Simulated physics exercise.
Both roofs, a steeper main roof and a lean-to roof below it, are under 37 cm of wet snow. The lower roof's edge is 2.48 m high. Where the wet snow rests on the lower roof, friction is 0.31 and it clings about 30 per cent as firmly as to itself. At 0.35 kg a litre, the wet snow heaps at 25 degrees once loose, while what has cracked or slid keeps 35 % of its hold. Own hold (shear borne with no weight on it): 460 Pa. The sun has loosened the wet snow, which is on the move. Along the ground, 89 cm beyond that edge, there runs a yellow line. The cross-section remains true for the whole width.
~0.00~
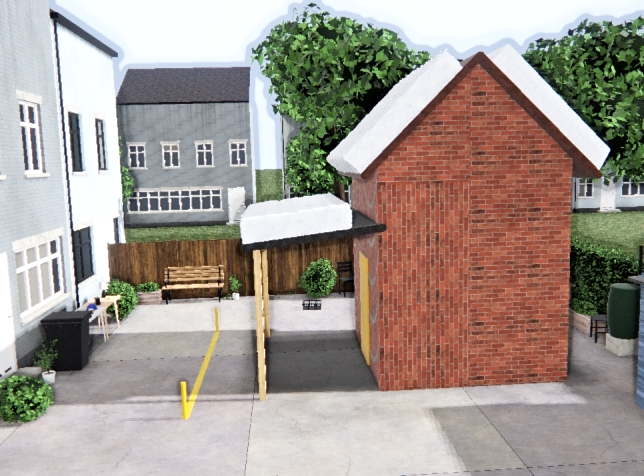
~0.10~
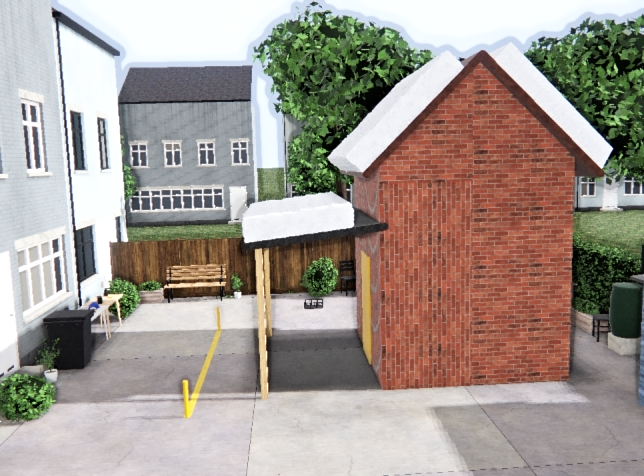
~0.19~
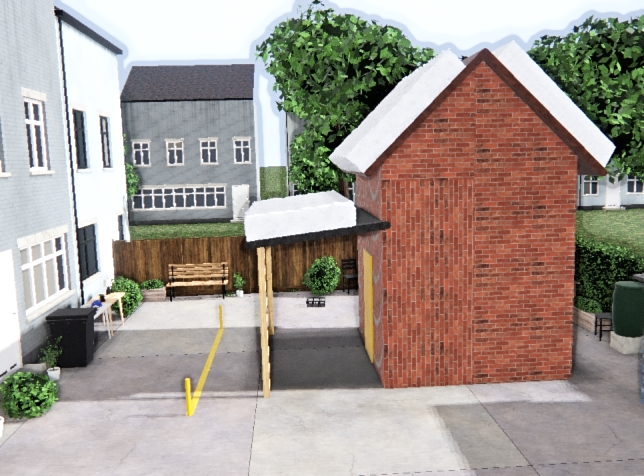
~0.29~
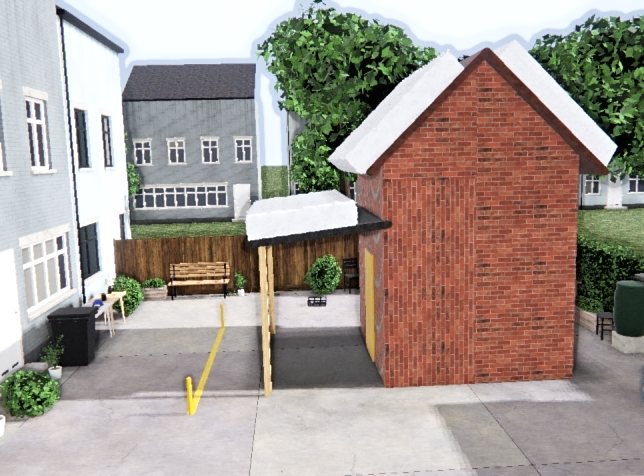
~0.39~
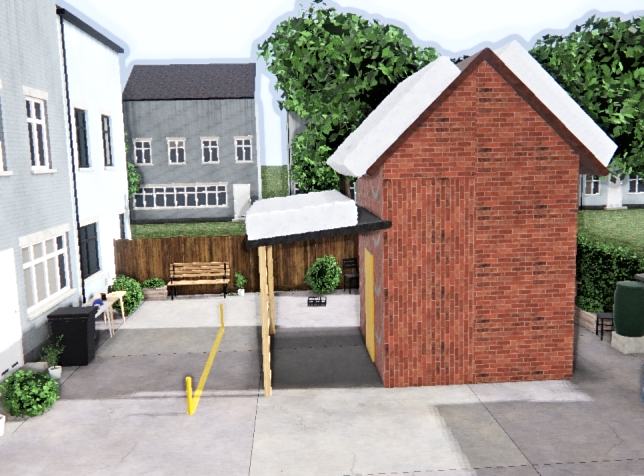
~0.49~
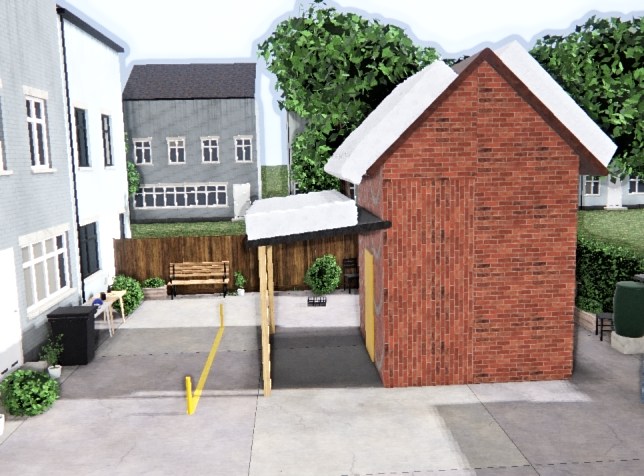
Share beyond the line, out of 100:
4 %.
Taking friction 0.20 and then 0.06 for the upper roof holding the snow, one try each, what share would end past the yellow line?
It would be 30 % the first time and 35 % the second.
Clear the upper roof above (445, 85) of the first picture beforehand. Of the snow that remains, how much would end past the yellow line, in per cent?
1 %.
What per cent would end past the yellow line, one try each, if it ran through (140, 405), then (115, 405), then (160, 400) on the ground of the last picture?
Respectively 0, 0 and 1 percent would end past it.
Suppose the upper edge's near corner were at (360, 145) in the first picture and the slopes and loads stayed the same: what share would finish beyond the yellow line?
About 25 per cent.
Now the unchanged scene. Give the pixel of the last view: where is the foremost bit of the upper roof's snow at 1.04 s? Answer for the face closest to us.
Look roughly at (319, 192).
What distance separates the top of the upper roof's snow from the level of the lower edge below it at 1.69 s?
I'd estimate around 1.2 m up from the lower edge.
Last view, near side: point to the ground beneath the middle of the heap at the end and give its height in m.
The heap centres close to (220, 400) and stands about 0.2 m tall.
After 1.04 s, none is below the lower edge and 0 % is past the line.
After 1.69 s, none is below the lower edge and 0 % is past the line.
After 2.35 s, 8 % is below the lower edge and 0 % is past the line.
After 3.00 s, 16 % is below the lower edge and 3 % is past the line.
After 5.30 s, 19 % is below the lower edge and 4 % is past the line.
